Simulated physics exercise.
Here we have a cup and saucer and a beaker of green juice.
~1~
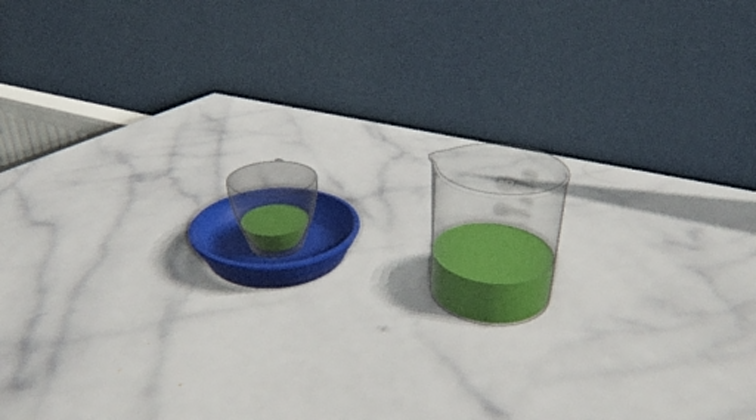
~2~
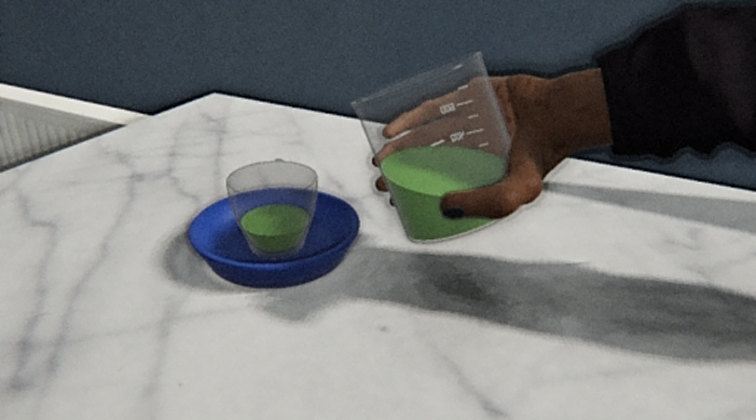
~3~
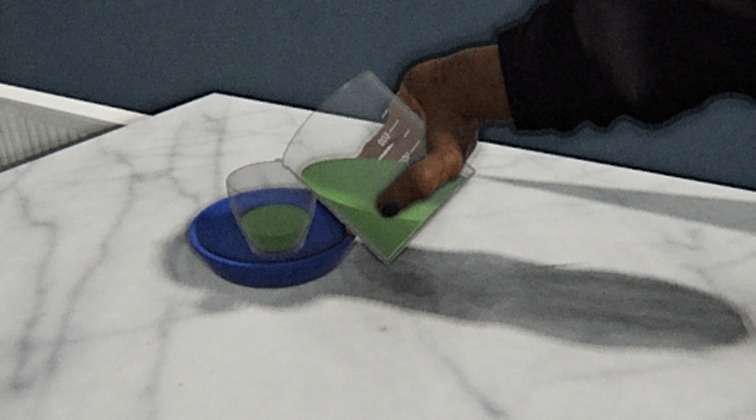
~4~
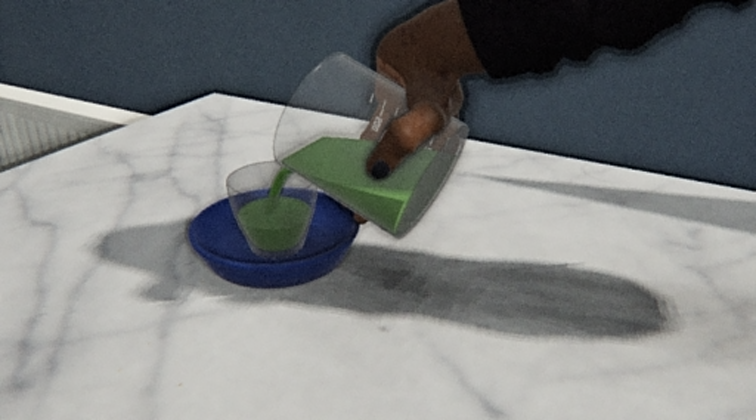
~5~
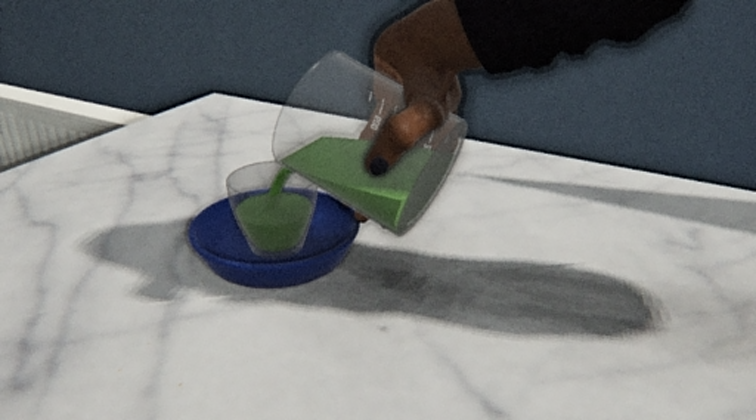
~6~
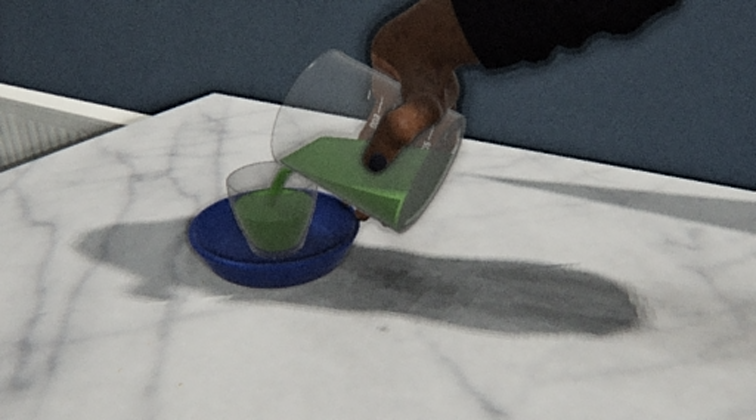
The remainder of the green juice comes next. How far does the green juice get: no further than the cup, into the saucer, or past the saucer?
Overflow stays on the saucer.
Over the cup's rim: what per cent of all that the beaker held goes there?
It works out to around 35 percent.
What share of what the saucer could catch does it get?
I'd say about 30 per cent.
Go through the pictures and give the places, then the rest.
Both stand on the top; beaker (495, 229) about a third full; cup (275, 209) about a third full; saucer (224, 265) dry, in the first frame.
The hand lifts the beaker; beaker (440, 147) tipped 25° with all of its load; cup about a third full, surface at (275, 220), in the second frame.
The beaker is brought over; beaker (378, 167) tipped 55° with all of its load; cup (275, 209) about a third full, in the third frame.
A stream runs into the cup; beaker (370, 145) tipped 70° with nearly all of its load; cup about half full, surface at (275, 214), in the fourth frame.
A stream runs into the cup; beaker (369, 143) tipped 70° with nearly all of its load; cup (275, 209) about half full, in the fifth frame.
A stream runs into the cup; beaker (368, 141) tipped 70° with about three quarters of its load; cup about half full, surface at (274, 205); saucer (224, 265) dry, in the sixth frame.
Soon after, the cup is nearly full; the saucer is dry.
Later, the cup is full to the brim; the saucer is wet, with room to spare.
In the end, the cup is full to the brim; the saucer is wet, with room to spare.
